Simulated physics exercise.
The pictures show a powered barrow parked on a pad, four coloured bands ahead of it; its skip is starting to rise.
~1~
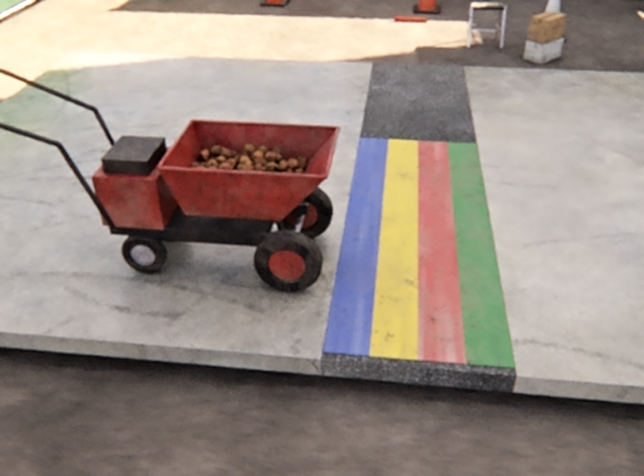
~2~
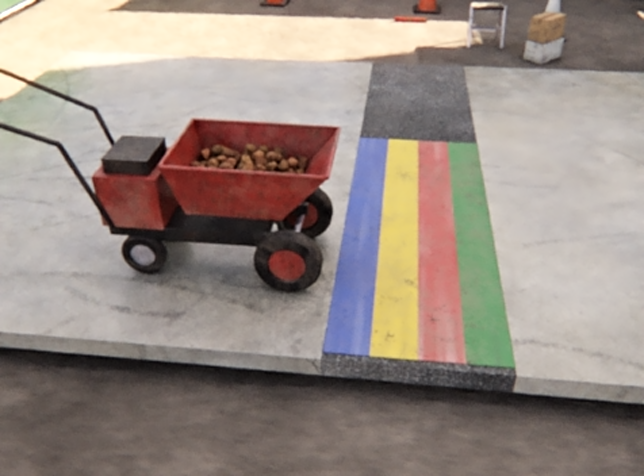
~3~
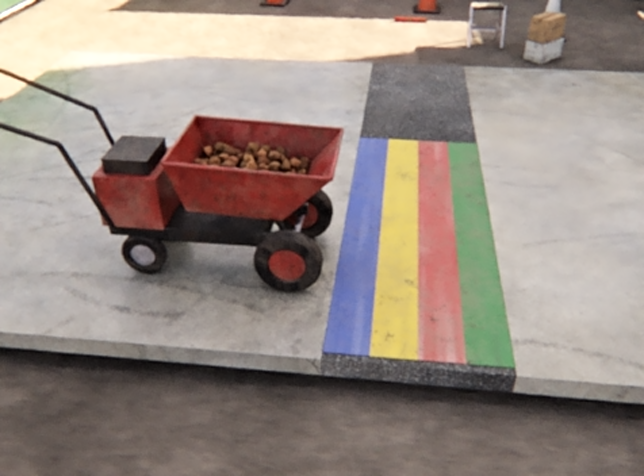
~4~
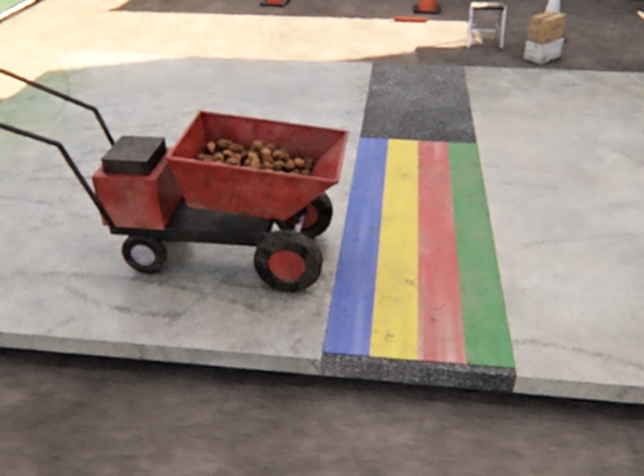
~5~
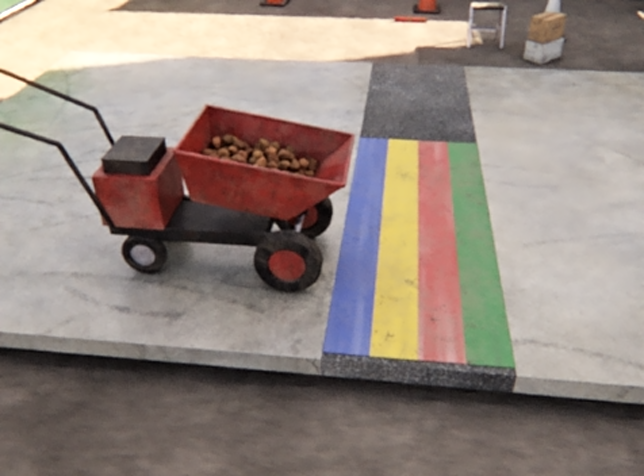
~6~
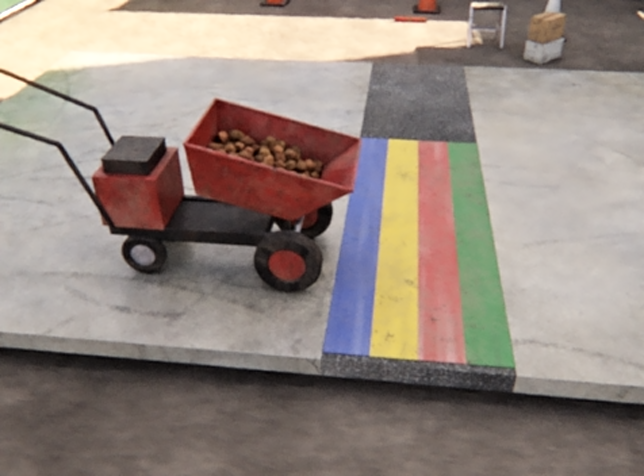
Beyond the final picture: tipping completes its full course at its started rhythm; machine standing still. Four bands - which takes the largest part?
Largest part: The red band.
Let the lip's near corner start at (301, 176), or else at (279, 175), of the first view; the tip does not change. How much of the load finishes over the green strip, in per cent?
About 0 and 0 per cent.
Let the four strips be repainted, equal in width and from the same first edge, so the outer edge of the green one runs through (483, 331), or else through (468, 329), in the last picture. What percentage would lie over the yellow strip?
Close to 10 percent, and close to 0 percent.
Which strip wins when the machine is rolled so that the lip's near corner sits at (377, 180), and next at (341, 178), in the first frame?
At the first spot the green strip, at the second the red one.
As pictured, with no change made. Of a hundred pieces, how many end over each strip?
Shares by strip - blue: 0 per cent; yellow: 25 per cent; red: 35 per cent; green: 15 per cent.
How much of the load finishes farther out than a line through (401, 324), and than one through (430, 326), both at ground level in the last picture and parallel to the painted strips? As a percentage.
Around 70 in a hundred for the first, 40 in a hundred for the second.
Shortly afterwards, skip tipped steeply; the whole lot in the skip.
Next, skip tipped right over; all but a few in the skip; a little over the yellow strip; only a few over the red strip.
Some moments later, skip tipped right over; near a quarter in the skip; near a quarter over the yellow strip; near a third over the red strip; a little over the green strip; only a few off the paint.
In the end, skip tipped right over; near a quarter in the skip; none at all over the blue strip; near a quarter over the yellow strip; near a third over the red strip; a little over the green strip; a little off the paint.
